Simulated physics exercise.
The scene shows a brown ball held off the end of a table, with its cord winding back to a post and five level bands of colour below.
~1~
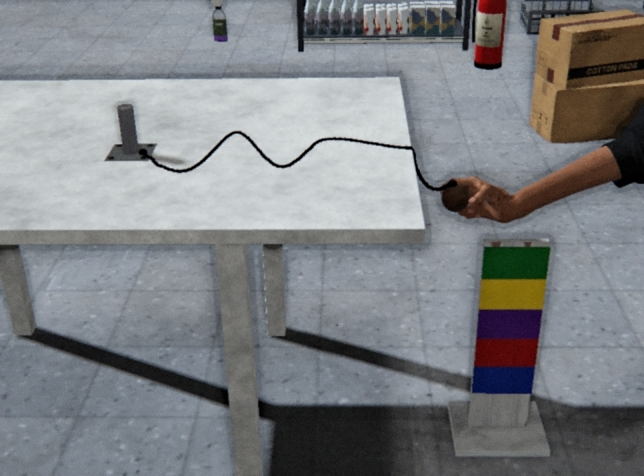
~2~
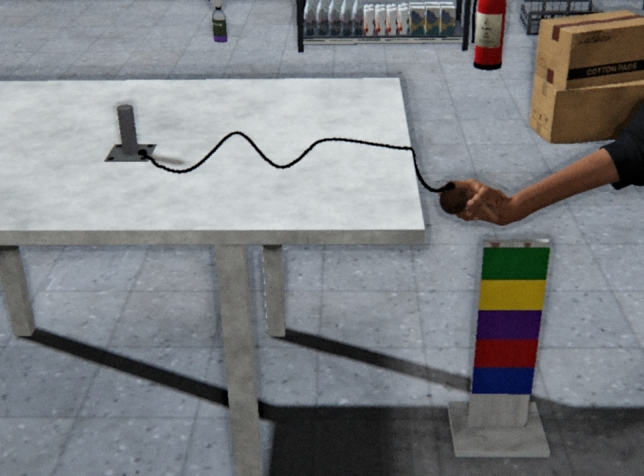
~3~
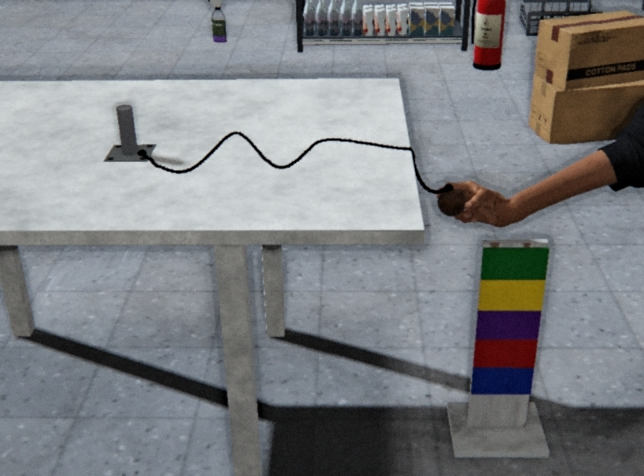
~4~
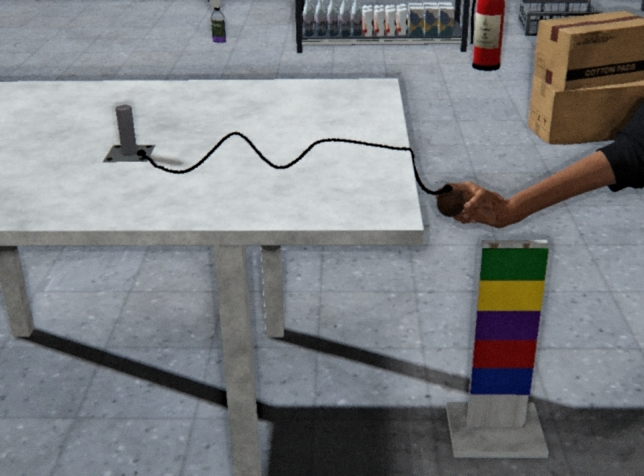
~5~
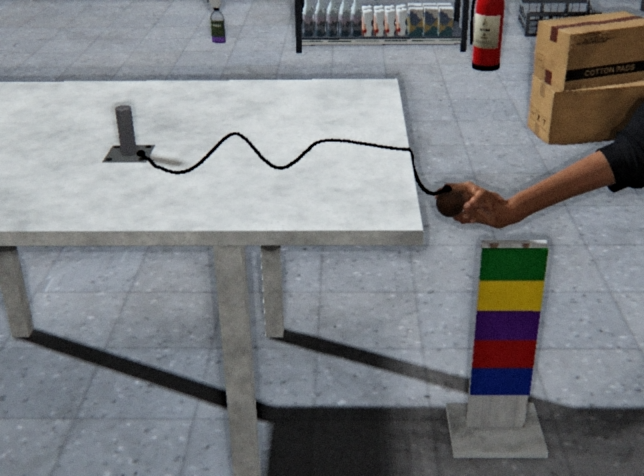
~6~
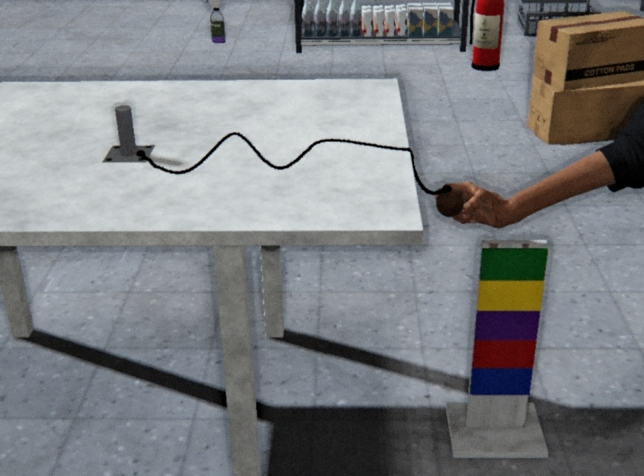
To begin with, a hand reaching in from the right holds a brown ball just off the end of a pale table, its dark cord winding back to a short post. Green, yellow, purple, red and blue bands stand below, and throughout, nothing visibly moves.
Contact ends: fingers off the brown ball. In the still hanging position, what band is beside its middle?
Its centre hangs level with the blue band.
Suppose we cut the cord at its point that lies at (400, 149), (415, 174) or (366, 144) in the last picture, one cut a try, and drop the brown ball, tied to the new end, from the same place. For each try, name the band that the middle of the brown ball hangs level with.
Purple; red; yellow.
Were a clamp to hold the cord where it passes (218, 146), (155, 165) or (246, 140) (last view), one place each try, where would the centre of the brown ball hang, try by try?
About (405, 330), (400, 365) and (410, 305).
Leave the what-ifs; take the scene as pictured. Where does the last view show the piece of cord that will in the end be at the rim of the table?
That spot lies near (268, 162).
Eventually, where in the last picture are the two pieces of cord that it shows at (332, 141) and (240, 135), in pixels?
They end up at (403, 248) and (330, 151).
A little later, ball near (384, 368); level with blue.
Next, ball near (413, 381); level with blue.
When it is over, ball near (398, 379); level with blue. Its middle rests at the blue band.
